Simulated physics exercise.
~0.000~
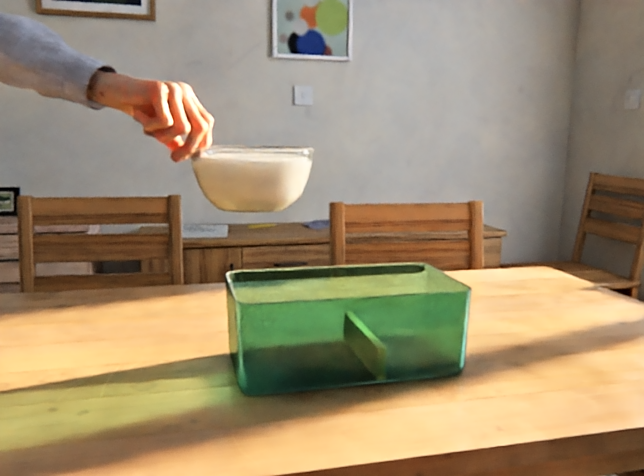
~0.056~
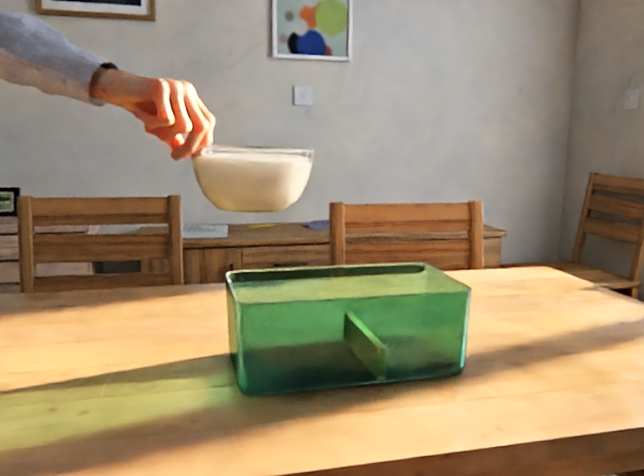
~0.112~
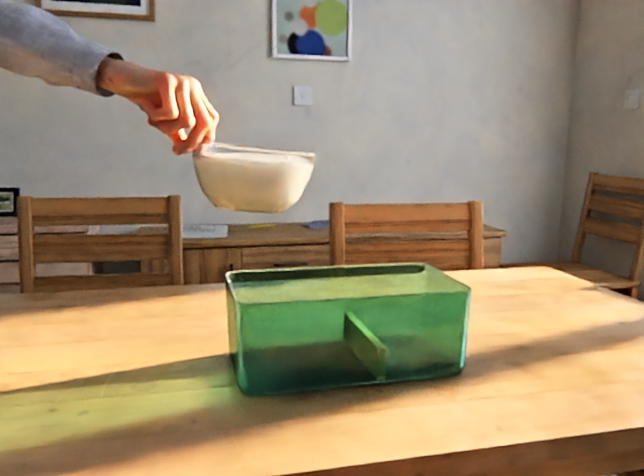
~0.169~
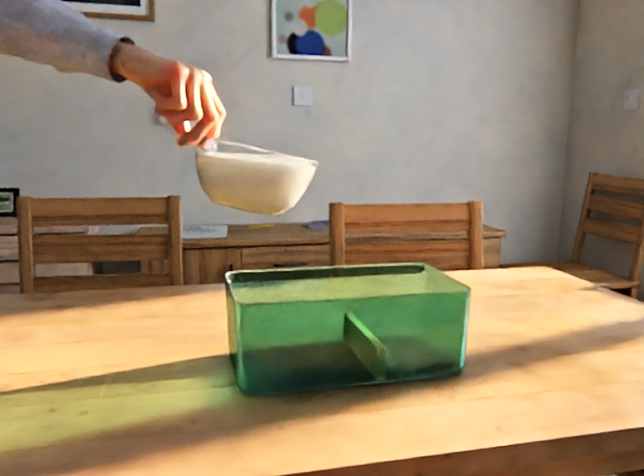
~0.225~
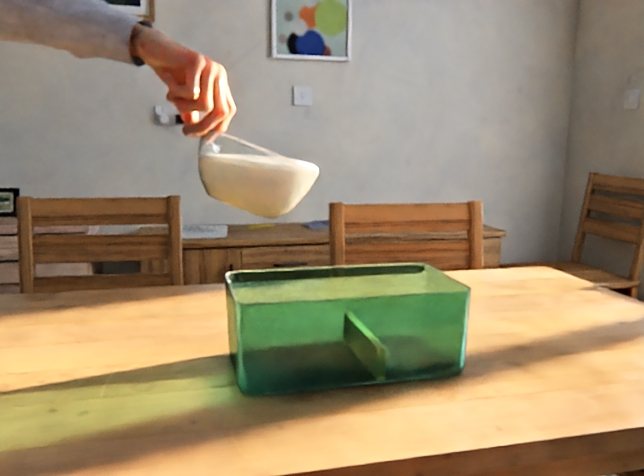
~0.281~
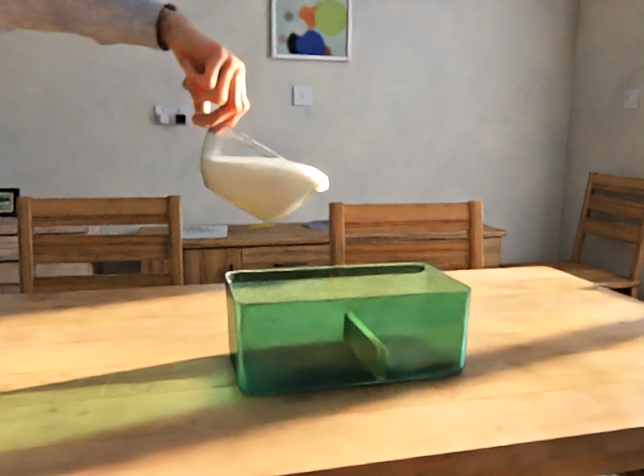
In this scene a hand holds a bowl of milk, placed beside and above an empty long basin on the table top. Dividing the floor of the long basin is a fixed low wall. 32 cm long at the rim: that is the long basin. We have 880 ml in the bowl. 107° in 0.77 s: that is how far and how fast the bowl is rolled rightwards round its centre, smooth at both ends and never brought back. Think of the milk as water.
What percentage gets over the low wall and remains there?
29 %.
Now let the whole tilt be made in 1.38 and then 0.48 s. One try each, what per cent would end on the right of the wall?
Near 45 in a hundred on the first go and near 20 in a hundred on the second.
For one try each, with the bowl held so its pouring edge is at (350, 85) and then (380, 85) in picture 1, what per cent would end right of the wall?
Respectively 70 and 65 %.
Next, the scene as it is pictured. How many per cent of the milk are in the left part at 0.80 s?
The fraction is near 66 percent.
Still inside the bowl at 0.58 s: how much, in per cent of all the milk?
Close to 18 in a hundred.
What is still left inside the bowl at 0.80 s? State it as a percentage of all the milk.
Roughly 0 percent remains.
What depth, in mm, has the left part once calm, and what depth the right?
Once settled, the left stands around 20 mm and the right around 14 mm.
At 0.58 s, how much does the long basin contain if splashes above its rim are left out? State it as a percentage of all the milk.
44 %, give or take.
Then, 0.58 s in, the tilt is 91° and 18 per cent is still to pour, 22 is left of the wall and 22 right of it.
Then, 0.80 s in, the tilt is 107° and 0 per cent is still to pour, 66 is left of the wall and 28 right of it.
Then, 1.02 s in, the tilt is 107° and 0 per cent is still to pour, 68 is left of the wall and 29 right of it.
Then, 1.27 s in, the tilt is 107° and 0 per cent is still to pour, 68 is left of the wall and 29 right of it.
Finally, 68 per cent lies left of the wall, 29 right of it and 3 outside.
